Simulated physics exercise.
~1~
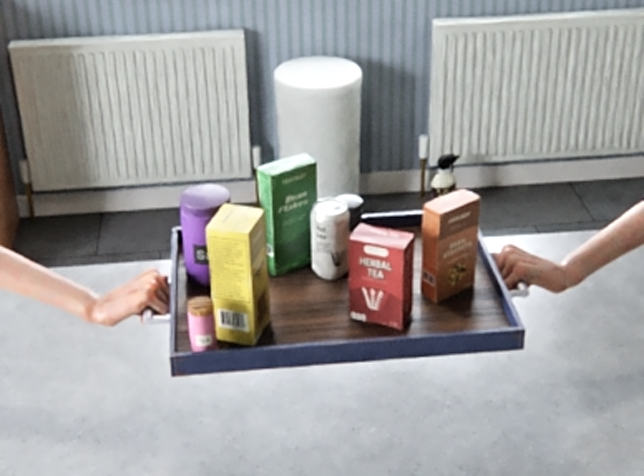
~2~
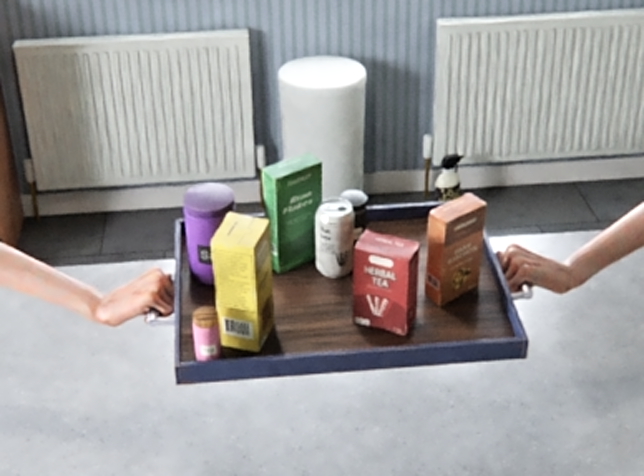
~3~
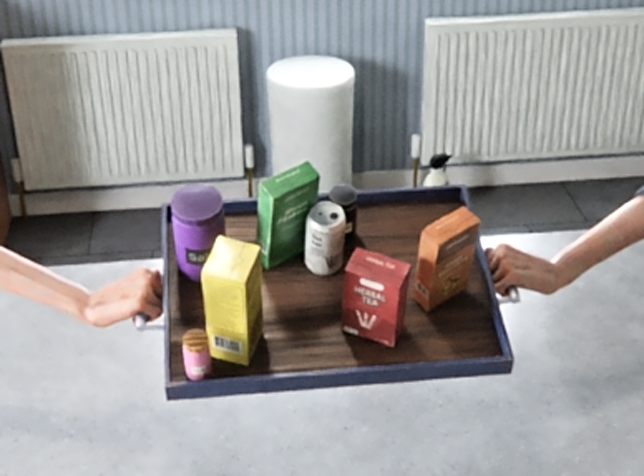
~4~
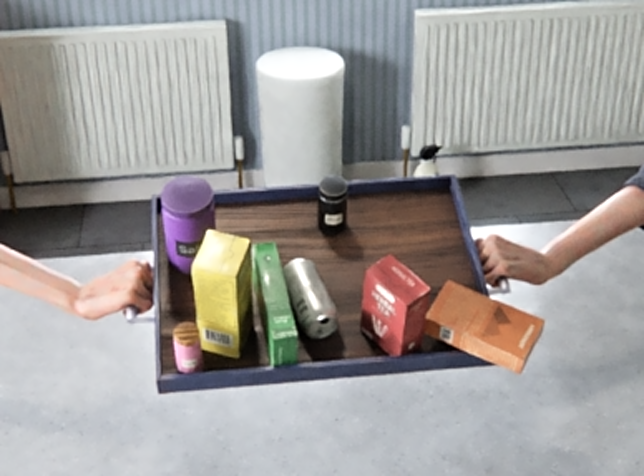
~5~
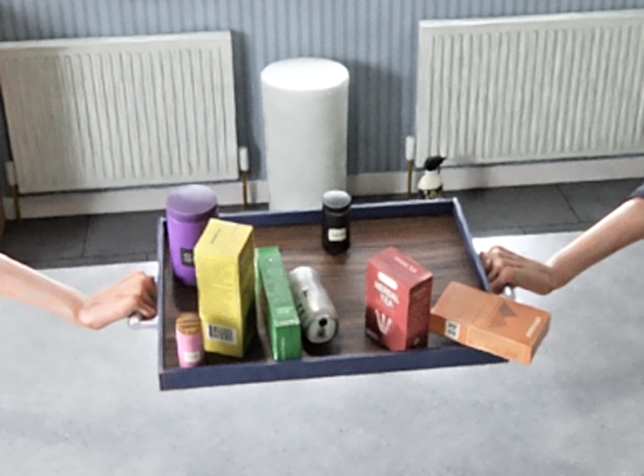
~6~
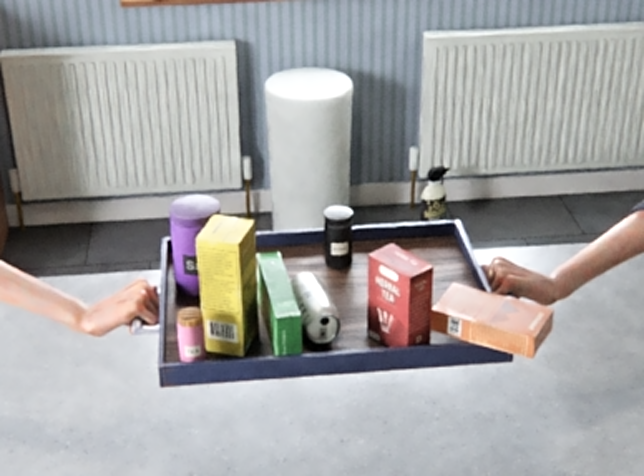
Three items topple as two hands tip a loaded tray toward the viewer and level it.
